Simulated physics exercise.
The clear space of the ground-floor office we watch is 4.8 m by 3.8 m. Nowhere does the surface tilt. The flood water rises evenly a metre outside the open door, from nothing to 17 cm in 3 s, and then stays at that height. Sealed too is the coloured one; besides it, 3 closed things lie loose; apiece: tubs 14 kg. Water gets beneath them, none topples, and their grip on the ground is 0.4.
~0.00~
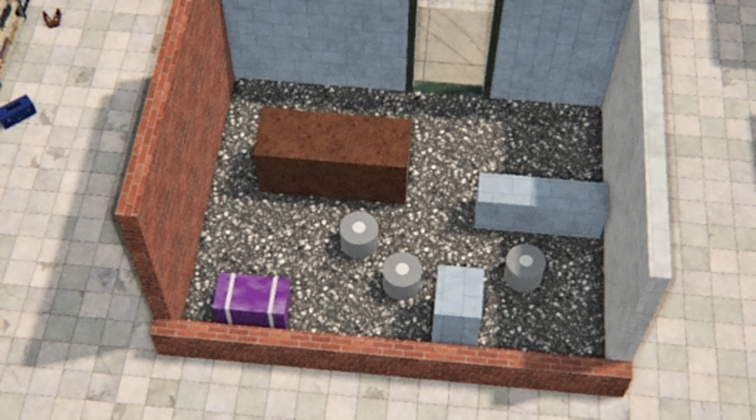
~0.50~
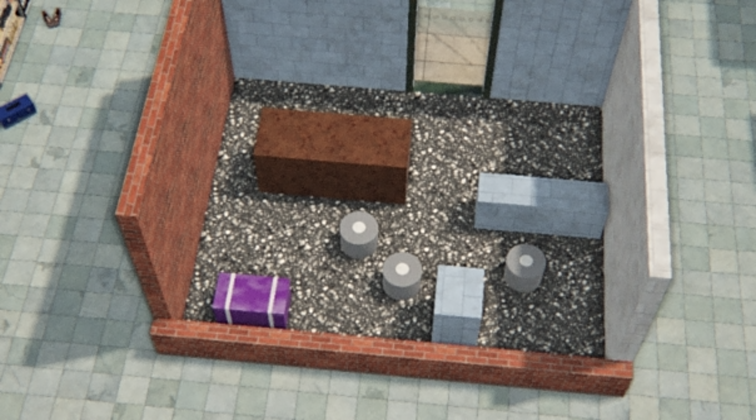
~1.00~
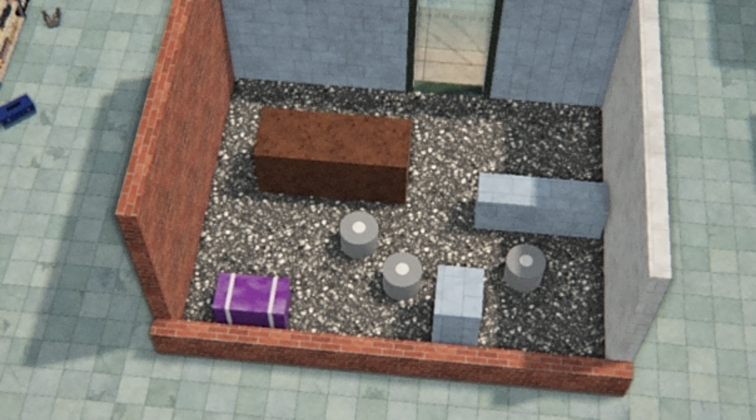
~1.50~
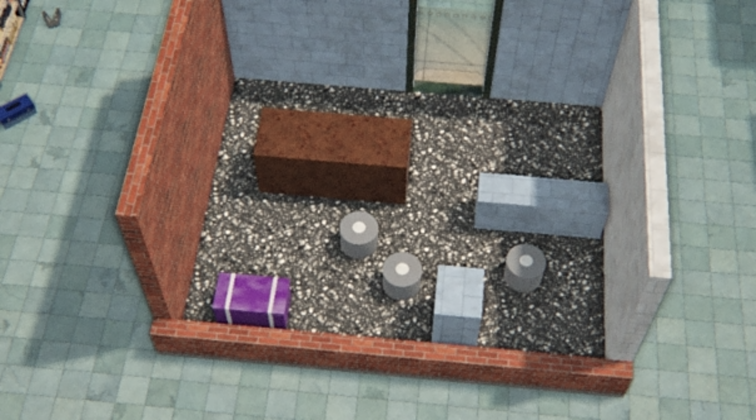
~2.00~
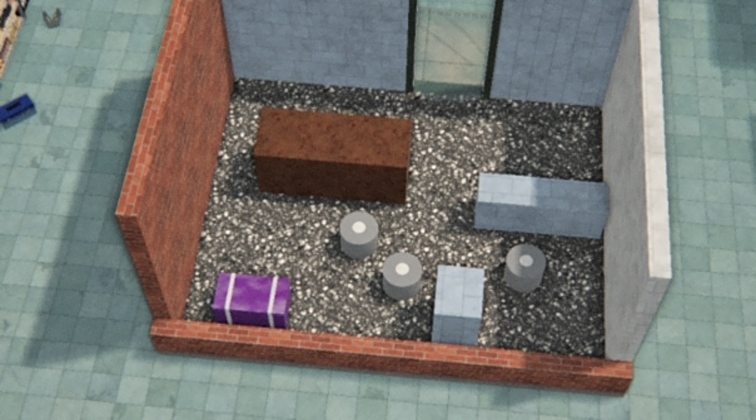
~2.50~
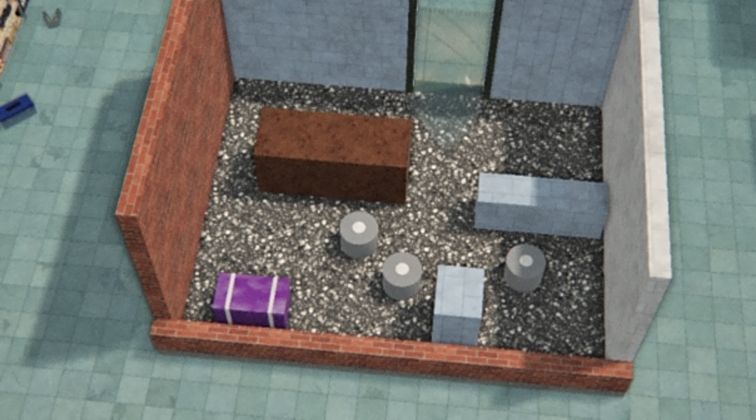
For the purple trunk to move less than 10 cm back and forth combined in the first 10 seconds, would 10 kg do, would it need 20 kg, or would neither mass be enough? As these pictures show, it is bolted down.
Light ballast does the job.
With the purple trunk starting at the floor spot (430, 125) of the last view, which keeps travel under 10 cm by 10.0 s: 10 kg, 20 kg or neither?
Note: None OK.
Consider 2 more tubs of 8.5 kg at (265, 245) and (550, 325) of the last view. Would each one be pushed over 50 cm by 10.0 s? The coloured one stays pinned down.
Order as asked: Stays within / stays within.
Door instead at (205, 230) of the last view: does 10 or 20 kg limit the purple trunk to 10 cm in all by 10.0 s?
Under that change the large mass is required.
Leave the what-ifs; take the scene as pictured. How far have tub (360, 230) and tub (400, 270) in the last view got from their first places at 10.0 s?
First 0 cm, then 0 cm.
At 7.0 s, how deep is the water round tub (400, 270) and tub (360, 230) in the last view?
Depths: Near 4 cm, then near 2 cm.
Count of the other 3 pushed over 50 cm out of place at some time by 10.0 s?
The answer here is 0.
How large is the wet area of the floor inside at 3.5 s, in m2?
Wet: Near 3.0 m2.
After 3.5 s the purple trunk would be 0 cm from its start with 10 kg and 0 cm from its start with 20 kg; 0 cm of water round it then.
After 4.5 s the purple trunk would be 0 cm from its start with 10 kg and 0 cm from its start with 20 kg; 0 cm of water round it then.
After 7.0 s the purple trunk would be 0 cm from its start with 10 kg and 0 cm from its start with 20 kg; 1 cm of water round it then.
After 10.0 s the purple trunk would be 1 cm from its start with 10 kg and 0 cm from its start with 20 kg; 3 cm of water round it then.
